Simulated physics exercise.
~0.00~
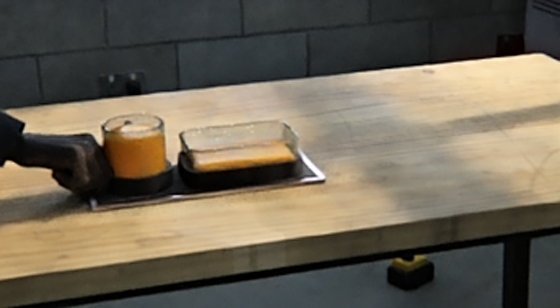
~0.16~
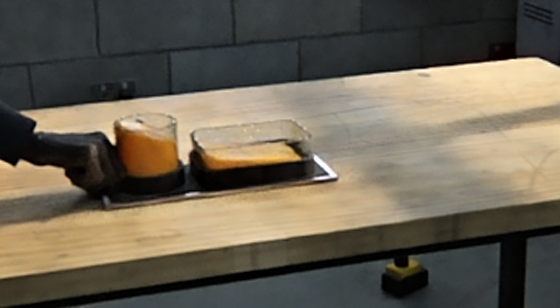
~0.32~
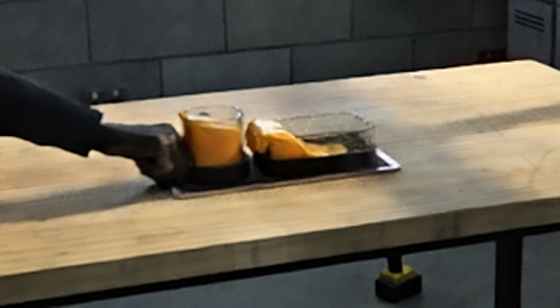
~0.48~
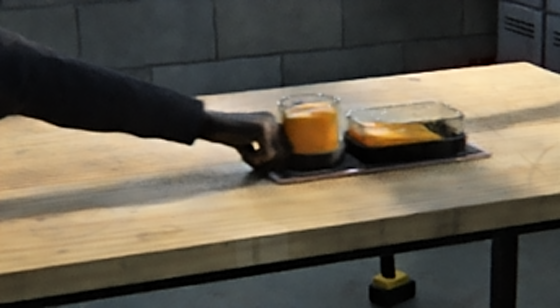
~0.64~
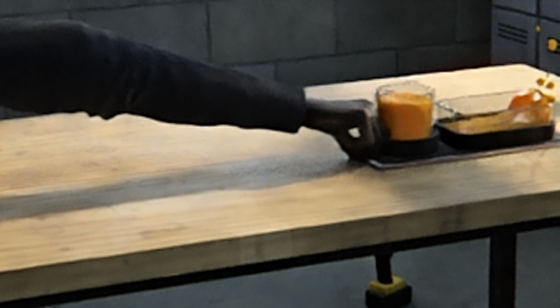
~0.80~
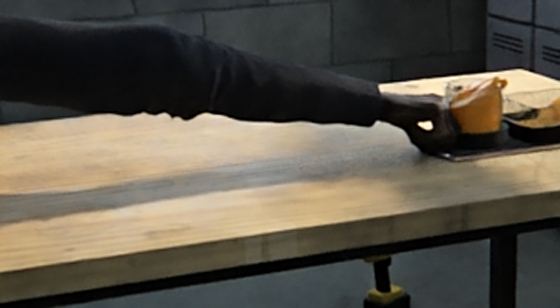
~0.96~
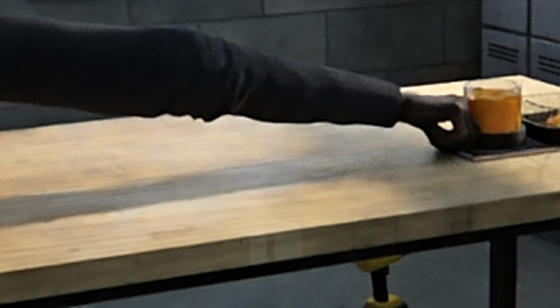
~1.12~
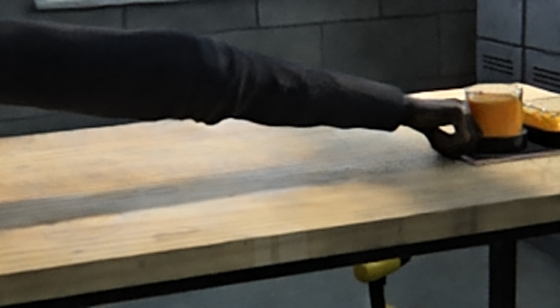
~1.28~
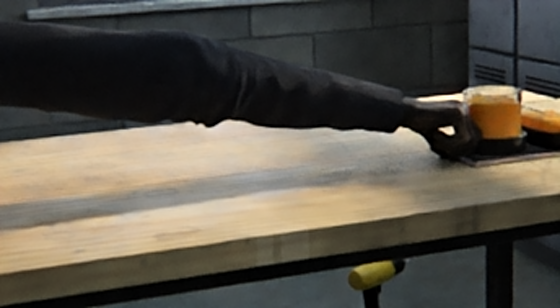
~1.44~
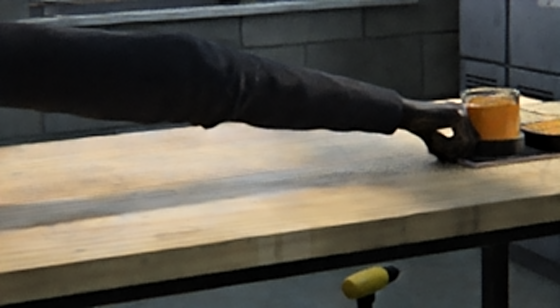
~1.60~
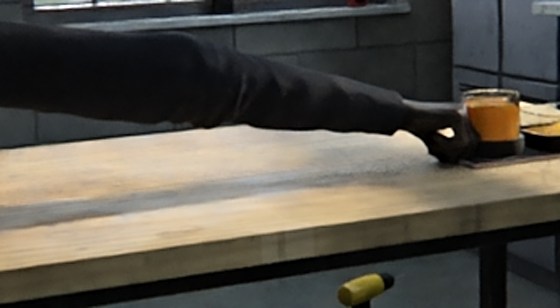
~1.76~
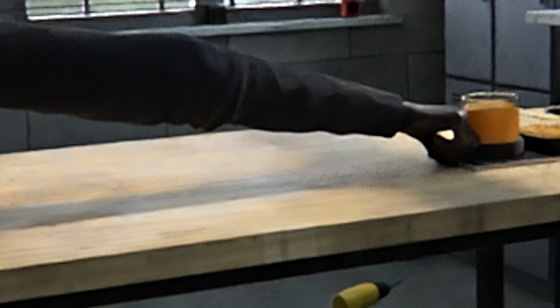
The footage shows a dark-gloved hand pushing a tray with an open glass mug and an oblong tub of orange juice rightward along a wooden table; the juice sloshes and the mug slops over before the tray stops near the right edge, the hand still beside it.
